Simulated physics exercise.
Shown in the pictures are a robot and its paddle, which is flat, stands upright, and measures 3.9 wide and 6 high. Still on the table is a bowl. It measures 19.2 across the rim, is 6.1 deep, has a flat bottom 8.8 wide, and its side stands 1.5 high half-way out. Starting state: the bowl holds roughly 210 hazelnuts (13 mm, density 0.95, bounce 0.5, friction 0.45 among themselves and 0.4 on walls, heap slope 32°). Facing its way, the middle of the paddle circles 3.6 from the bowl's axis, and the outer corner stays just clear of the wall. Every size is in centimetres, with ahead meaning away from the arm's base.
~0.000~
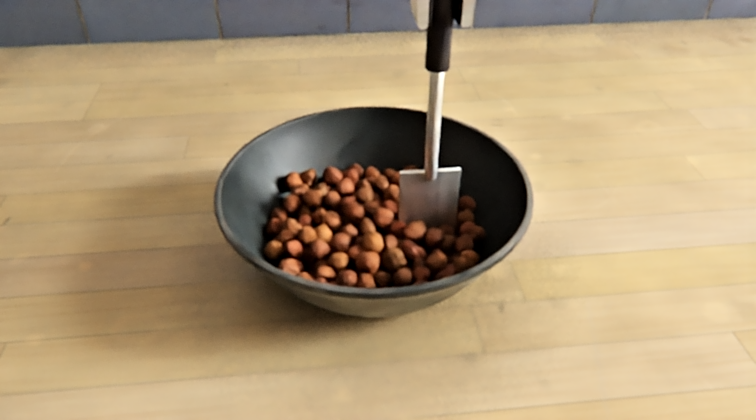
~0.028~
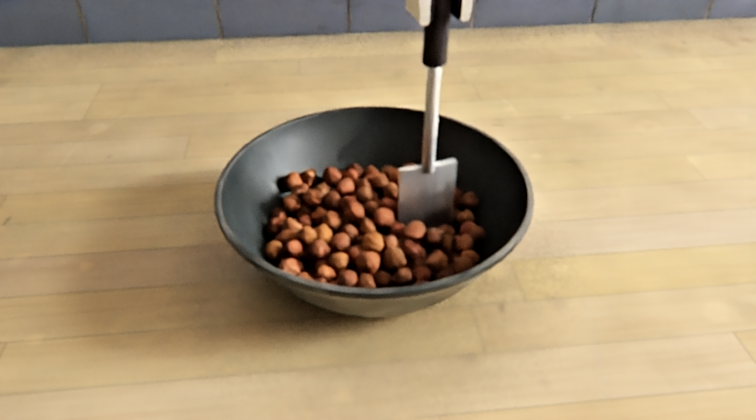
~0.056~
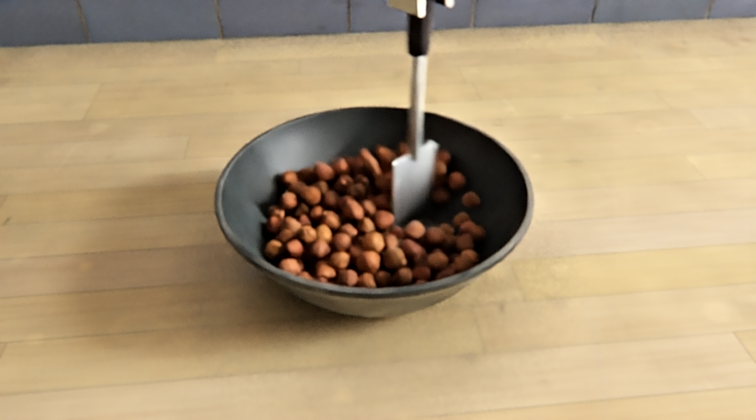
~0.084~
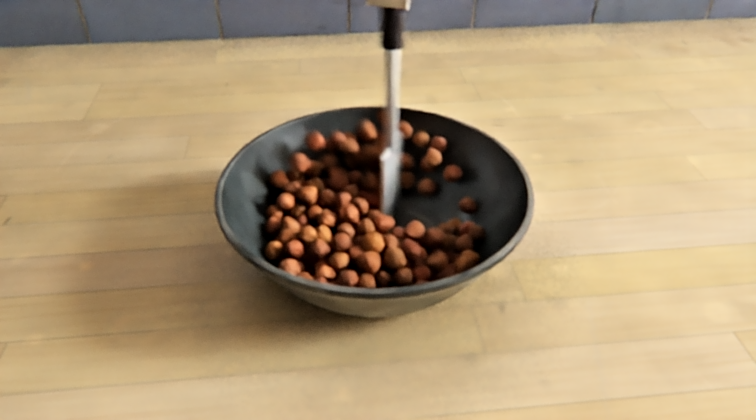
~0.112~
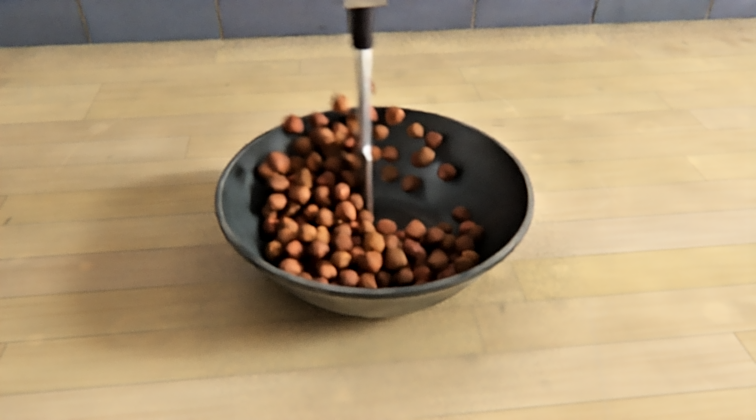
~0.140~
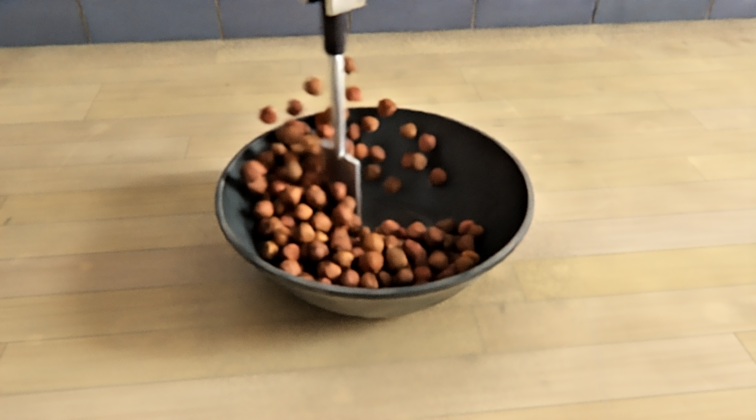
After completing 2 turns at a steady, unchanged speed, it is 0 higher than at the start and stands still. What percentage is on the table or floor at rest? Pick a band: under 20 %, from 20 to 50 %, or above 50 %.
From 20 to 50 %.
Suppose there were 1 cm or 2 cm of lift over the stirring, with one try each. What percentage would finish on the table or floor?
Roughly 25 percent, then roughly 20 percent.
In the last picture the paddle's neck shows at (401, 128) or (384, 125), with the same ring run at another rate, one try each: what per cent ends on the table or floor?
About 0 and 5 %.
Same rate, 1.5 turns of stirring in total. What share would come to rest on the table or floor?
Then roughly 20 percent.
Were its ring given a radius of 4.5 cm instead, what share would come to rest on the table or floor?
Roughly 45 percent, I'd expect.
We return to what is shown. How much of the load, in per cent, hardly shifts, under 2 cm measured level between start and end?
Near 5 per cent of the pieces.
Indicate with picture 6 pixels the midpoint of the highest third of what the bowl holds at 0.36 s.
Near (477, 217).
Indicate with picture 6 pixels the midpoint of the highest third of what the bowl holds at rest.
Roughly pixel (426, 192).
After 0.36 s, 355° round, highest piece 8 above the table; 182 in the bowl, 13 on the table or floor, 15 in flight or on the tool.
After 0.58 s, 224° round, highest piece 7 above the table; 166 in the bowl, 39 on the table or floor, 5 in flight or on the tool.
After 0.89 s, 0° round, highest piece 6 above the table; 153 in the bowl, 57 on the table or floor.
After 1.59 s, 0° round, highest piece 6 above the table; 153 in the bowl, 57 on the table or floor.
At rest, 153 in the bowl, 57 on the table or floor. That is 27 % on the table or floor.
